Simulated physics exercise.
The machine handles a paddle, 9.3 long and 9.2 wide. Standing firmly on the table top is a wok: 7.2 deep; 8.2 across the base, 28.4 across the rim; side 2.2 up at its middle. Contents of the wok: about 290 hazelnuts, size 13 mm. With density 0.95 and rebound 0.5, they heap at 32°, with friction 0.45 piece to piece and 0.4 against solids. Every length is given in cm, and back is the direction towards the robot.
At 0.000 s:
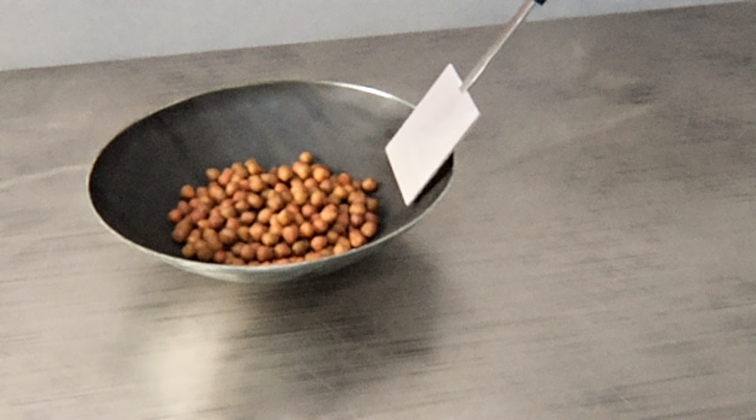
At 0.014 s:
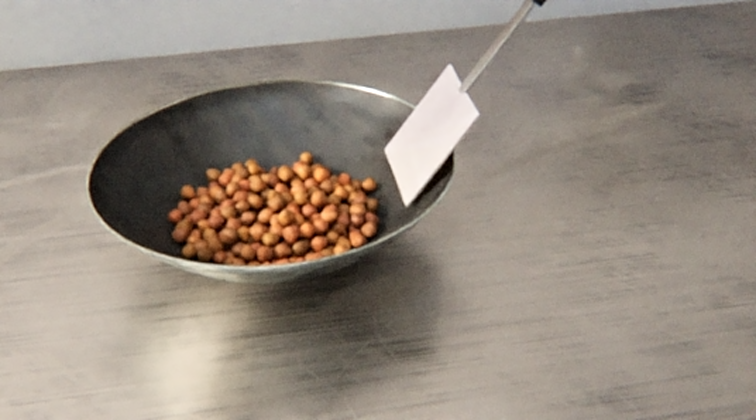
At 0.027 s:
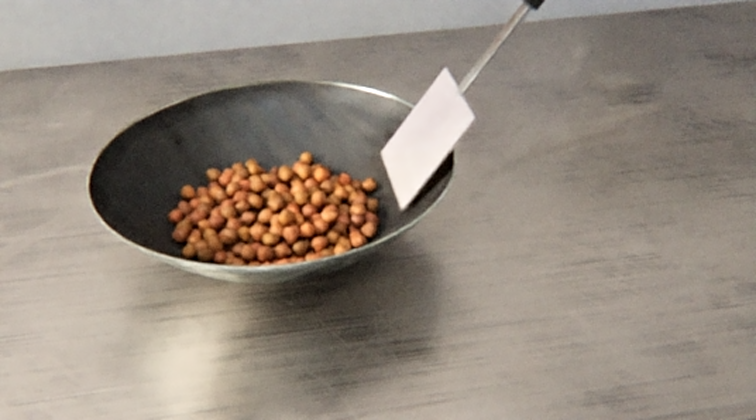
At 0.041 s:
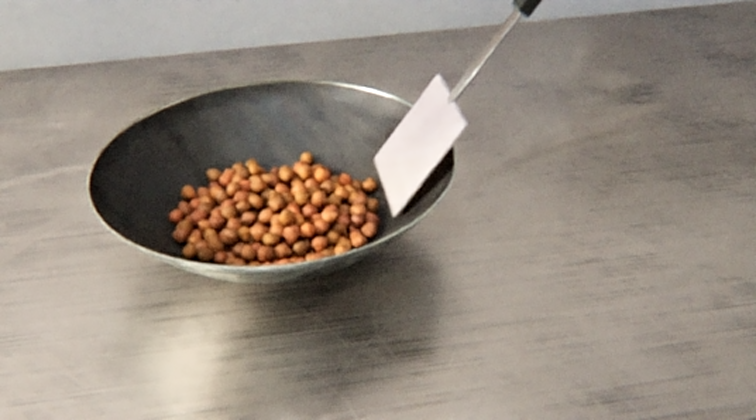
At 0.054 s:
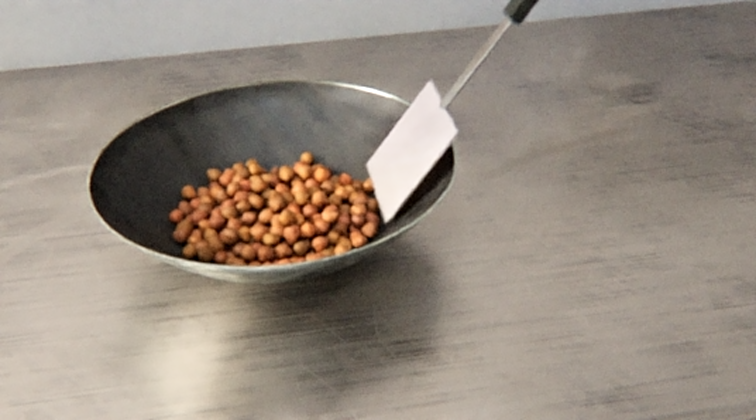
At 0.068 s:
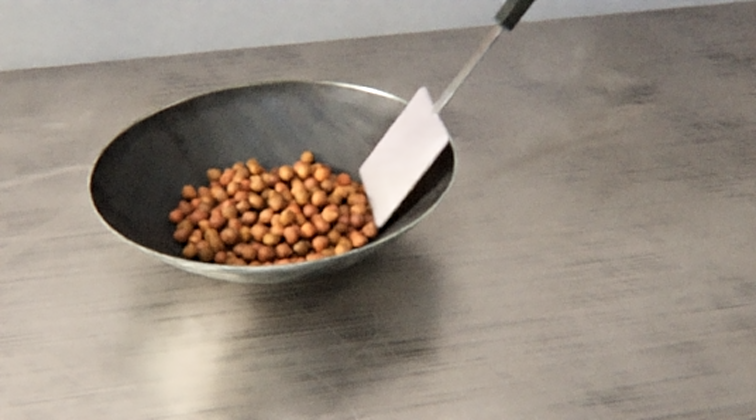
A pale paddle slides slightly down and left inside a wok of brown nuts.
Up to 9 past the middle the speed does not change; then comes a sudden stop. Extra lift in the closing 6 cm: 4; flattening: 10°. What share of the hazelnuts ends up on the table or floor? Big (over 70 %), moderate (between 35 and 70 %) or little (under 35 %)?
The share is little.
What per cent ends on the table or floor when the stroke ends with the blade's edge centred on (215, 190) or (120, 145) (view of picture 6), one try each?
0 % and 30 %.
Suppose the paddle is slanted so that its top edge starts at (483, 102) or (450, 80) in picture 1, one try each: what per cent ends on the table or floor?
First try around 10 percent, second around 15 percent.
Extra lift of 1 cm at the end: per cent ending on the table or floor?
I'd say close to 15 per cent.
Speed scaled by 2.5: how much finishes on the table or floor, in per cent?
Roughly 55 percent ends on the table or floor.
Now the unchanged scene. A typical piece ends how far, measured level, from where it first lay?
The figure is about 5 cm.
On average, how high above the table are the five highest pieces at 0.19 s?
Roughly 5 cm above the table.
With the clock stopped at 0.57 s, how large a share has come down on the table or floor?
10 per cent.
After 0.19 s, sloping 53°, highest piece 5 above the table; 287 in the wok.
After 0.31 s, sloping 50°, highest piece 8 above the table; 287 in the wok.
After 0.57 s, sloping 43°, highest piece 8 above the table; 250 in the wok, 25 on the table or floor, 12 on the blade or in flight.
After 1.62 s, sloping 43°, highest piece 6 above the table; 250 in the wok, 37 on the table or floor.
In the end, 250 in the wok, 37 on the table or floor. That is 13 % on the table or floor.
